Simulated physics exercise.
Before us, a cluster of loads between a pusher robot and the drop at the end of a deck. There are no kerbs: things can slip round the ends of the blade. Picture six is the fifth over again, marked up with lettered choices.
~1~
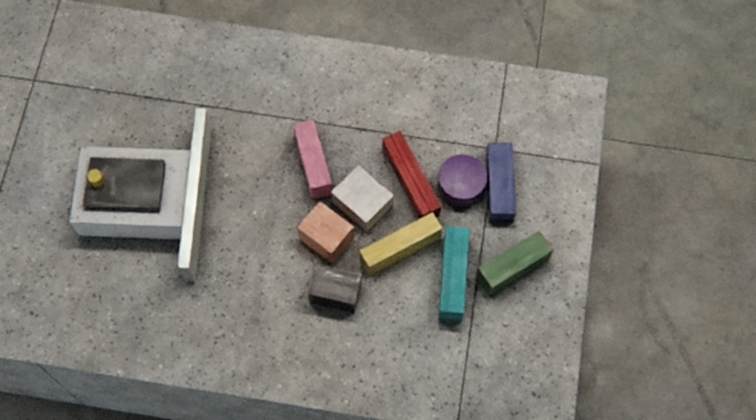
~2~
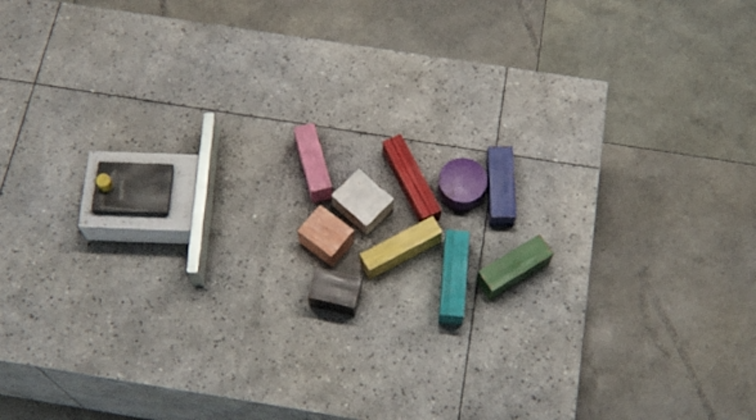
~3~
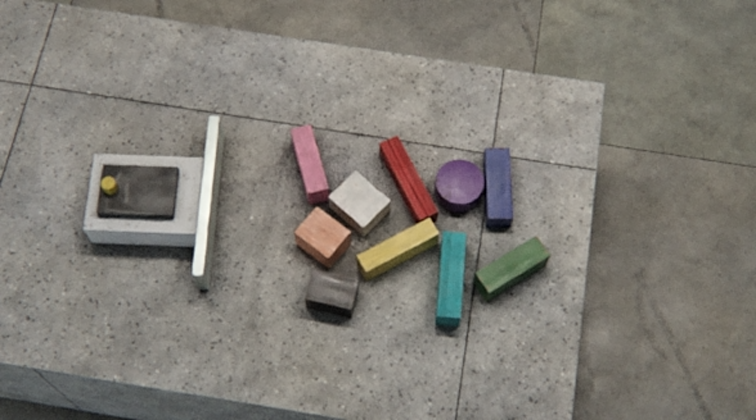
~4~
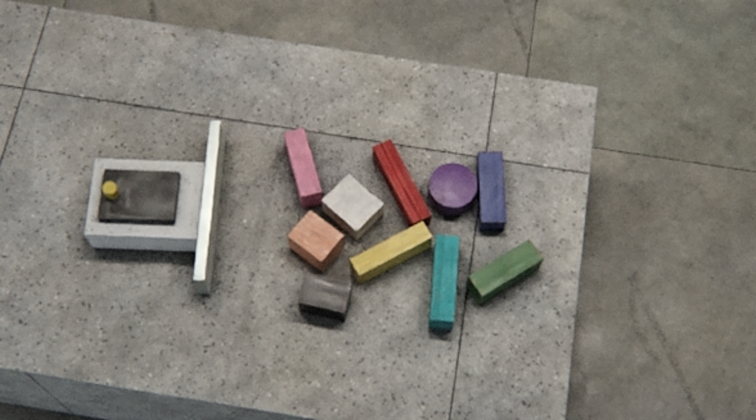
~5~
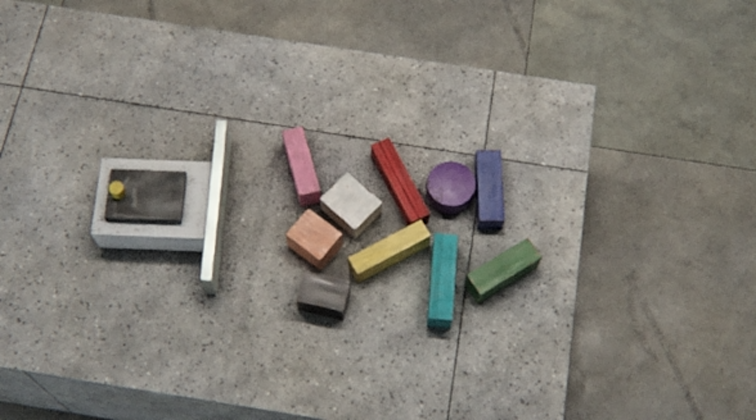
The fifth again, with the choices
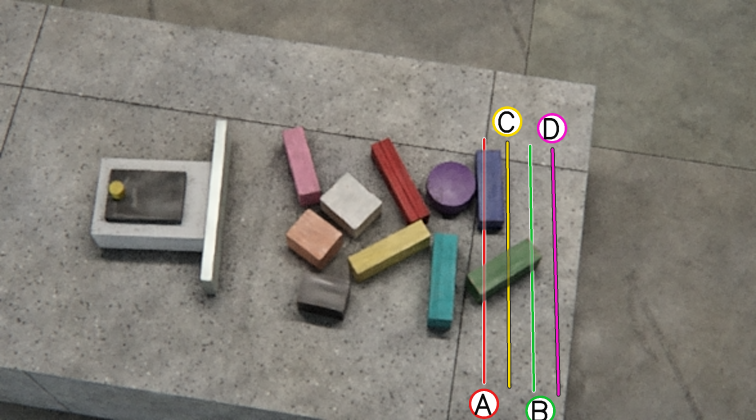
A pale pusher robot with a tall white blade and a yellow knob sits at the left of a speckled grey stone deck, seen from high above. To its right lies a loose cluster of pink, red, blue, yellow, teal and green bars, a purple canister, and white, orange and black blocks. The robot creeps right towards them, still clear of the cluster, while the view drifts slightly.
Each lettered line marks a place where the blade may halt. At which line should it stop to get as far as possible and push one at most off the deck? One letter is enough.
No second one falls up to A.
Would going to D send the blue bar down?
Yes.
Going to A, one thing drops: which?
The green bar goes over.
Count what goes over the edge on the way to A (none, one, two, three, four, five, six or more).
One.
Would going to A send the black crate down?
No.
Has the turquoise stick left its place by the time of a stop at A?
Yes.
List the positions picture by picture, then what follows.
The first picture shows blue bar (501, 182); purple canister (462, 181); white crate (363, 199).
The second picture shows robot (139, 188); green bar (514, 268).
The third picture shows robot (144, 191); pink bar (310, 165).
The fourth picture shows robot (145, 196); black crate (326, 297).
The fifth picture shows robot (152, 196); orange crate (315, 240); blue bar (489, 189); purple canister (450, 188).
On the marked copy, A at (484, 255); B at (532, 263); C at (508, 259); D at (556, 267).
Taking A. A third of the way, robot (248, 210); black crate (336, 296); pink bar (332, 169).
Two thirds of the way, robot (345, 225); green bar (523, 281); blue bar (530, 188).
When it is over, robot (421, 237); green bar over the edge; blue bar (582, 181); one fallen.
As for the rest, B drops five; C drops three; D drops eight.
